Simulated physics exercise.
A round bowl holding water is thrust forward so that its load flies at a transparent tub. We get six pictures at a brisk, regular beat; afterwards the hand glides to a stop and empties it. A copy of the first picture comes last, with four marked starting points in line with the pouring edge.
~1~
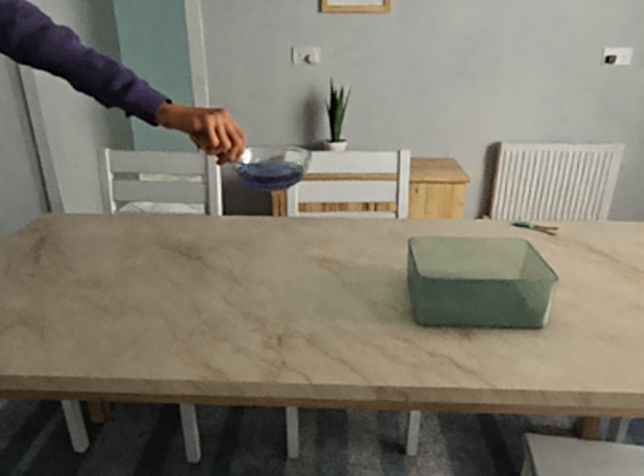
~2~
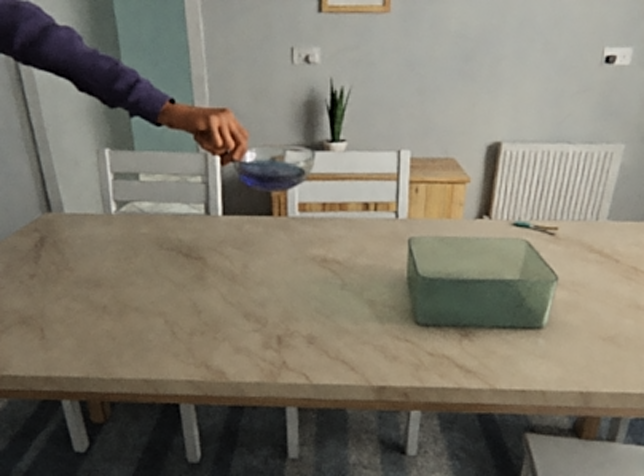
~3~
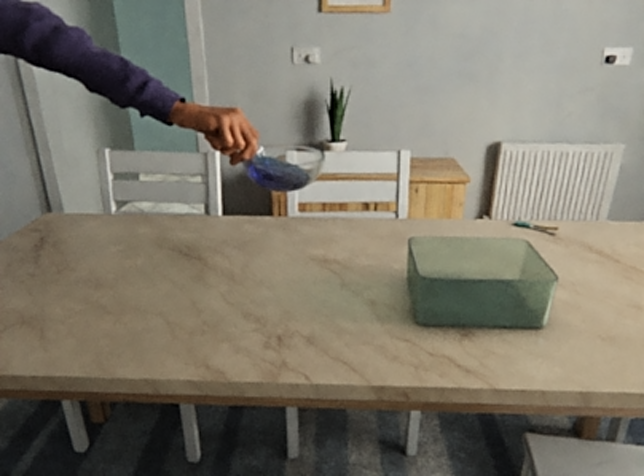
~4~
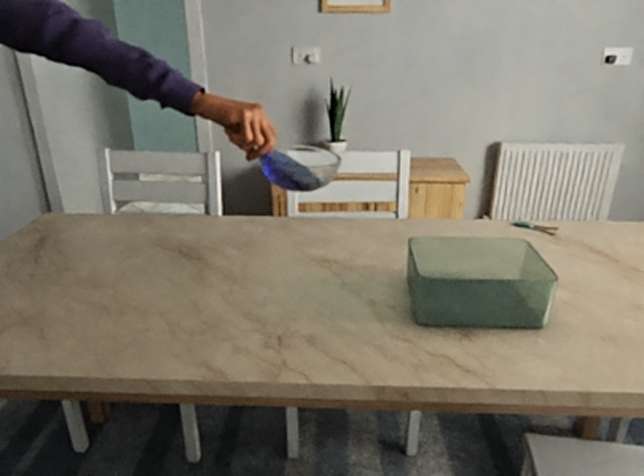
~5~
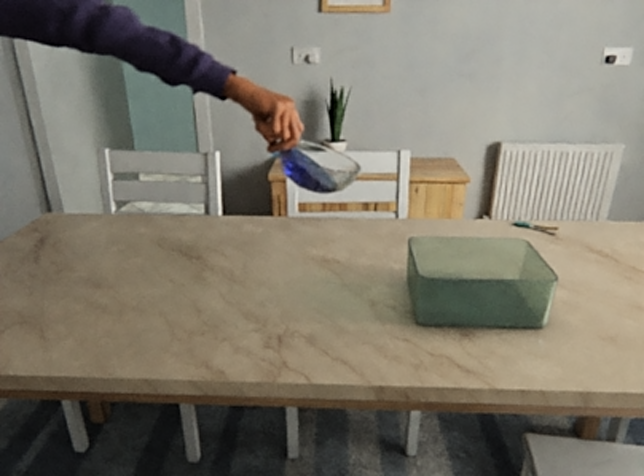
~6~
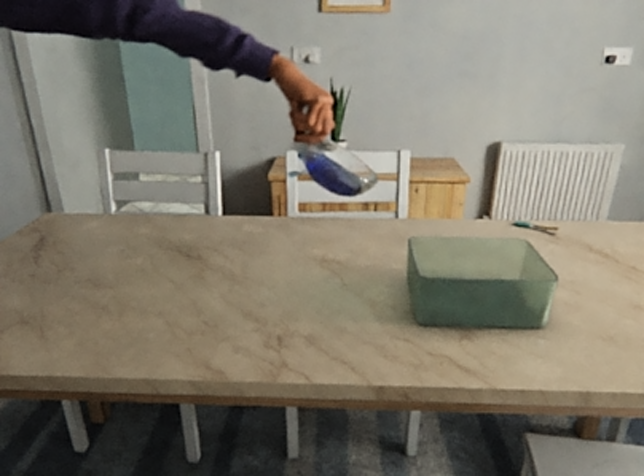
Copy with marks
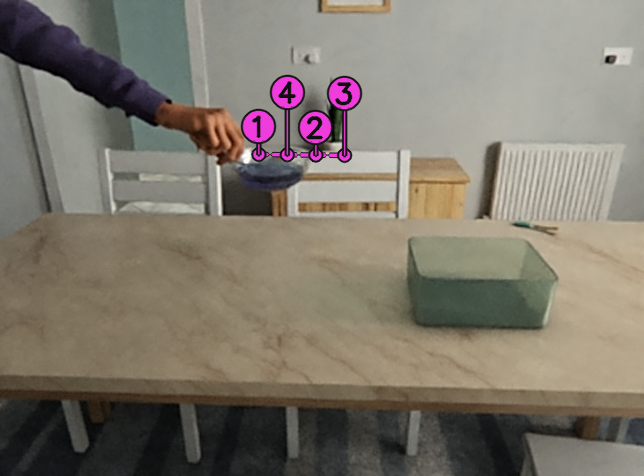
A hand in a purple sleeve holds a clear round bowl of bluish liquid level above a marble-patterned table, left of an empty-looking greenish tub. The hand moves the bowl rightward, the liquid sloshing up its left side, then tilts it down toward the right while the tub stays still.
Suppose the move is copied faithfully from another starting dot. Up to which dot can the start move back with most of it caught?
Place 1 just does it.
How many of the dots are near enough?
All four.
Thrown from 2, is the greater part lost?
No, that is safe.
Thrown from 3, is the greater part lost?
No, not at all.
On the marked copy, 1 at (258, 154); 2 at (315, 155); 3 at (344, 155); 4 at (287, 154).
If 1 is chosen, about 68 % lands in the tub, 23 % falls short and 9 % goes beside or beyond.
If 2 is chosen, about 86 % lands in the tub, 10 % falls short and 4 % goes beside or beyond.
If 3 is chosen, about 80 % lands in the tub, 5 % falls short and 14 % goes beside or beyond.
If 4 is chosen, about 75 % lands in the tub, 12 % falls short and 12 % goes beside or beyond.
